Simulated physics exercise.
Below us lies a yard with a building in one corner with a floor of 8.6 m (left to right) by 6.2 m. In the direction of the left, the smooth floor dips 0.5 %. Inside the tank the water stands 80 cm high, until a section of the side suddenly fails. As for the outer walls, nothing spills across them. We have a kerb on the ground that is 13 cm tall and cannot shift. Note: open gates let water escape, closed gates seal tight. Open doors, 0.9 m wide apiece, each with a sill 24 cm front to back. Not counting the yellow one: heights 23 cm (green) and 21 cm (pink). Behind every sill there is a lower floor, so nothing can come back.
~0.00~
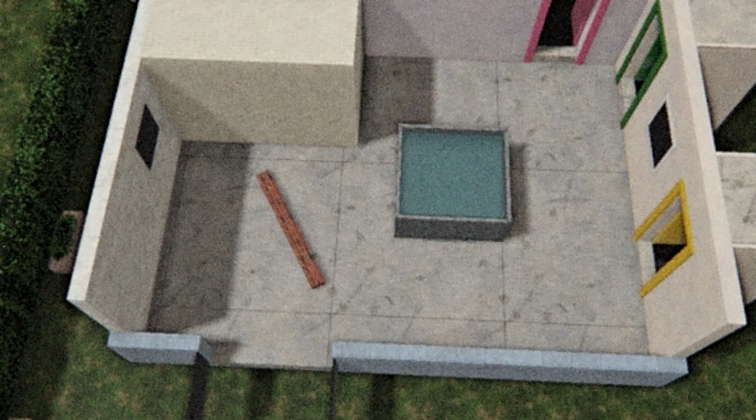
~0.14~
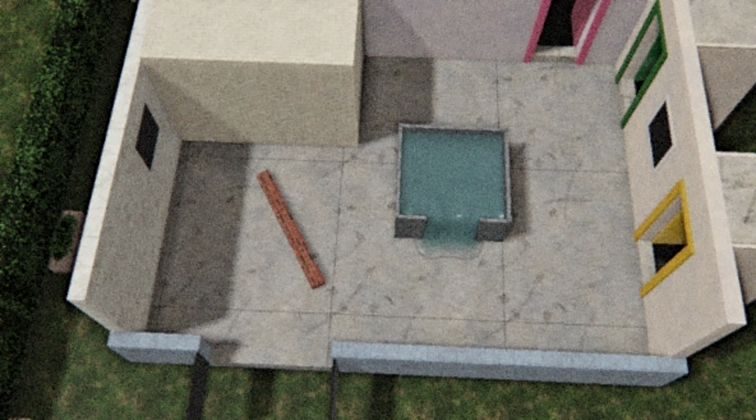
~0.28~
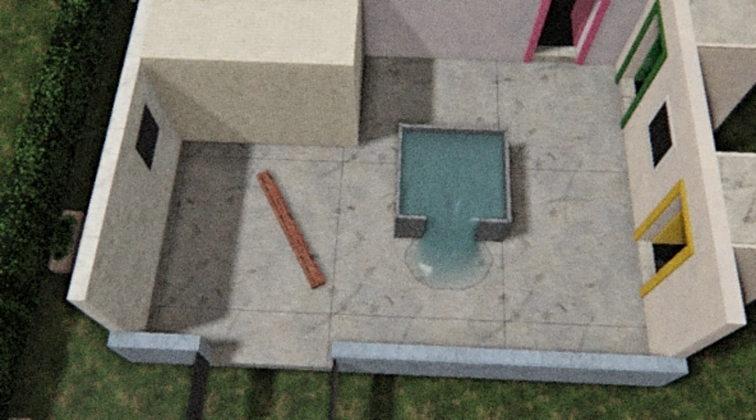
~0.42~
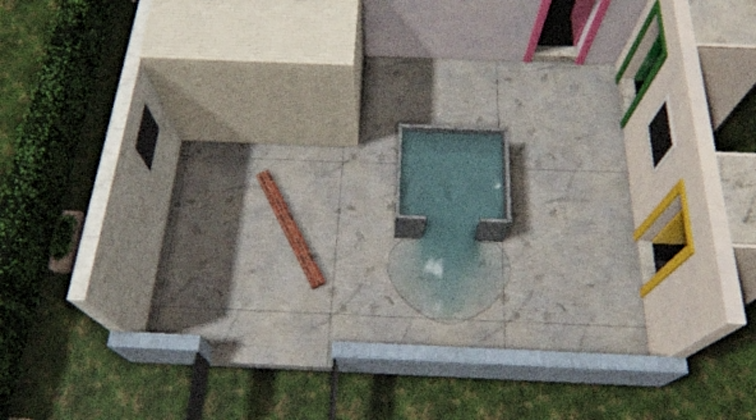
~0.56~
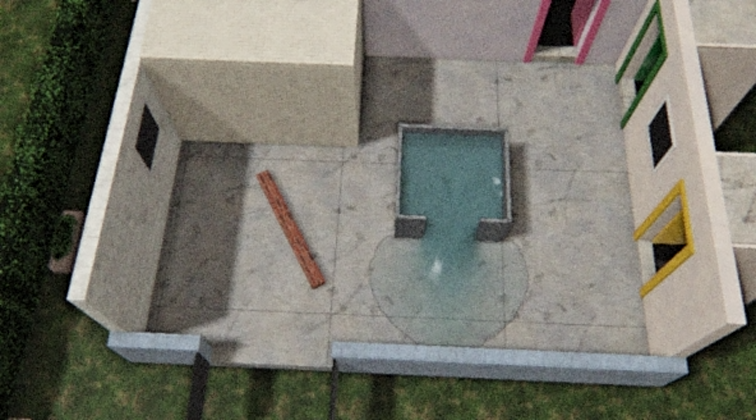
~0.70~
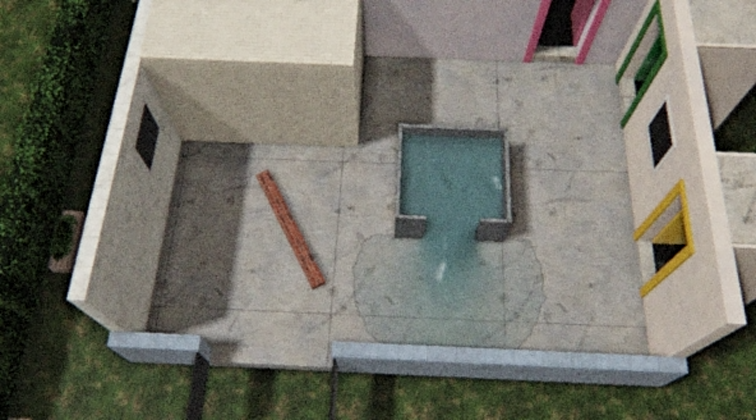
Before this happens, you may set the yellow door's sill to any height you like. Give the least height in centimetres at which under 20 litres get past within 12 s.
7.5 cm.
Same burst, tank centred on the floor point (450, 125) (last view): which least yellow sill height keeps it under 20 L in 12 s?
Roughly 5.5 cm is needed.
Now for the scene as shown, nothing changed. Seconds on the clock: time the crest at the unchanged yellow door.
Around 3.4 s, give or take.
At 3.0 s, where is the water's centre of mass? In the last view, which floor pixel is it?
The centre of all the water is around (445, 267).
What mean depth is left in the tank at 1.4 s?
It averages close to 50 centimetres.
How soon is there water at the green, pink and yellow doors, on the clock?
Arrival times: Green 3.8 seconds, pink 4.5 seconds, yellow 2.2 seconds.
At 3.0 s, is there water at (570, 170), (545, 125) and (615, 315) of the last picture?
Untouched; untouched; awash.
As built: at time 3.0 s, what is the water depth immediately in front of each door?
Before green it's 0 cm, before pink 0 cm, before yellow 12 cm.
After 1.4 s water covers 20 % of the floor, deepest (42 cm) near (440, 347); it has not reached the yellow door.
After 3.0 s water covers 40 % of the floor, deepest (28 cm) near (644, 367); 12 cm at the yellow door, 0 litres in over its 9 cm sill.
After 12.0 s water covers 95 % of the floor, deepest (10 cm) near (371, 73); 4 cm at the yellow door, 12 litres in over its 9 cm sill.
At the yellow door as built, the water arrived by 2.3 s and peaked near 12 cm at 3.4 s.
With a sill of 6.5 cm, 30 litres would have come in within the 12 s; with 8.5 cm, 14 litres. So under 20 litres takes about 7.5 cm.
